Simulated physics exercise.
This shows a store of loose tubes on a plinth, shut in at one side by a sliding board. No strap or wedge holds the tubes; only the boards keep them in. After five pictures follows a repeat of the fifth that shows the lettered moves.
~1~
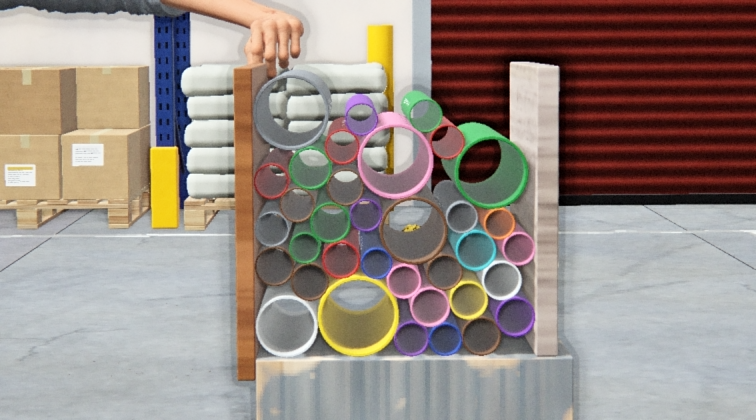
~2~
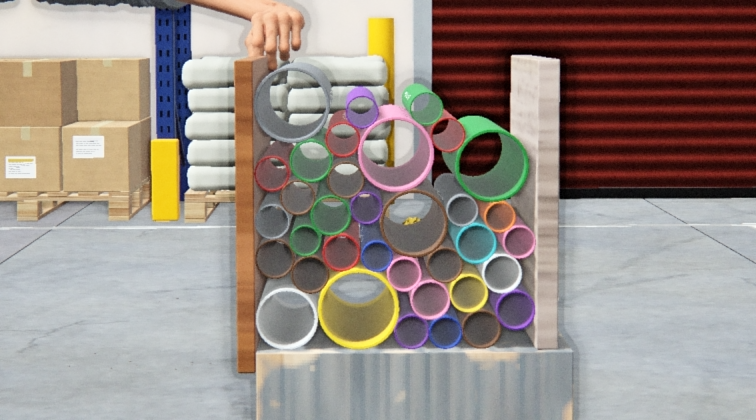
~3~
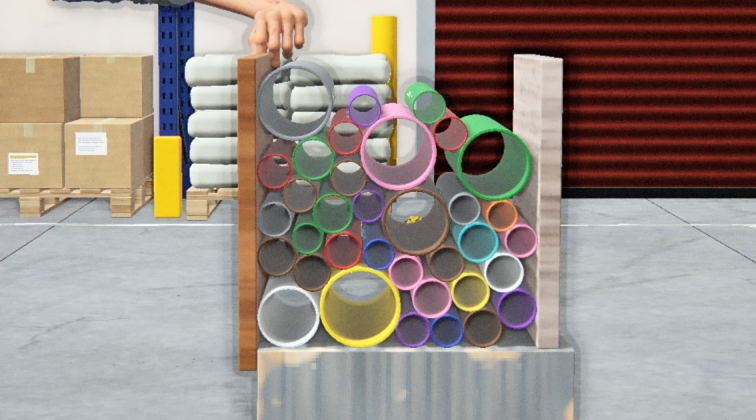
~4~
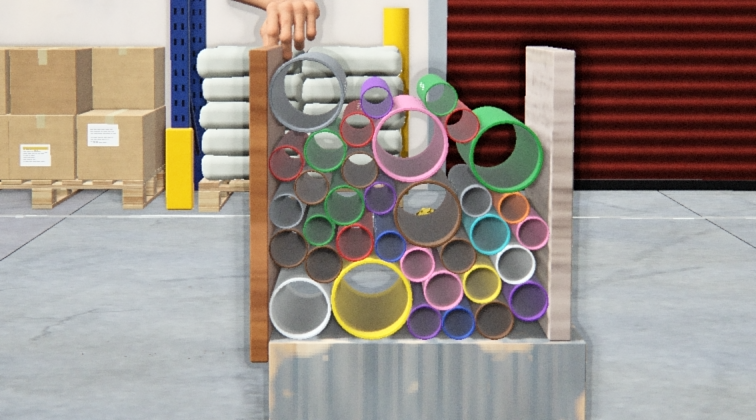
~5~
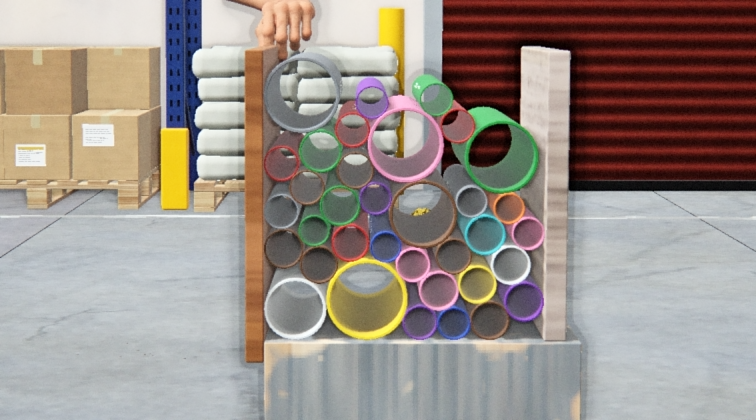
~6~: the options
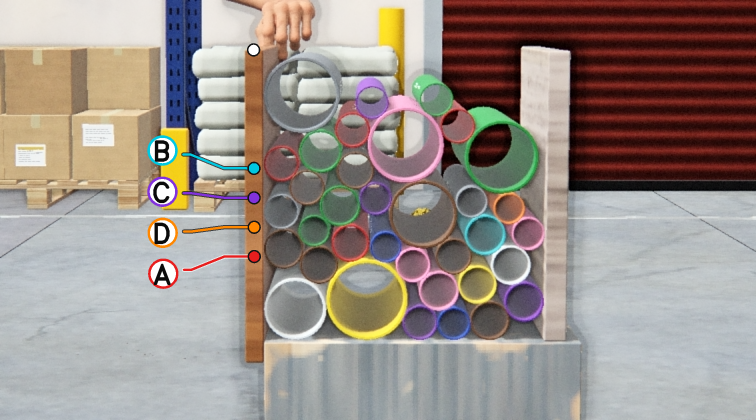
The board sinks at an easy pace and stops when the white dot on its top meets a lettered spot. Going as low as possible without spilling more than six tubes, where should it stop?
No lower than D.
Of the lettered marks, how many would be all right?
Three of them.
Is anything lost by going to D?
At D: Yes.
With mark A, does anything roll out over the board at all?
Yes, at A.
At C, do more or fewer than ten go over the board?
At C, fewer than ten.
On the marked copy, A at (254, 256); B at (254, 168); C at (254, 198); D at (254, 227); the white dot at (254, 50).
With D. Early on, top of the board (263, 128).
Further on, top of the board (263, 215).
At the end, top of the board (263, 227), four out over the board.
As for the rest, A more than six out over the board; B one out over the board; C one out over the board.
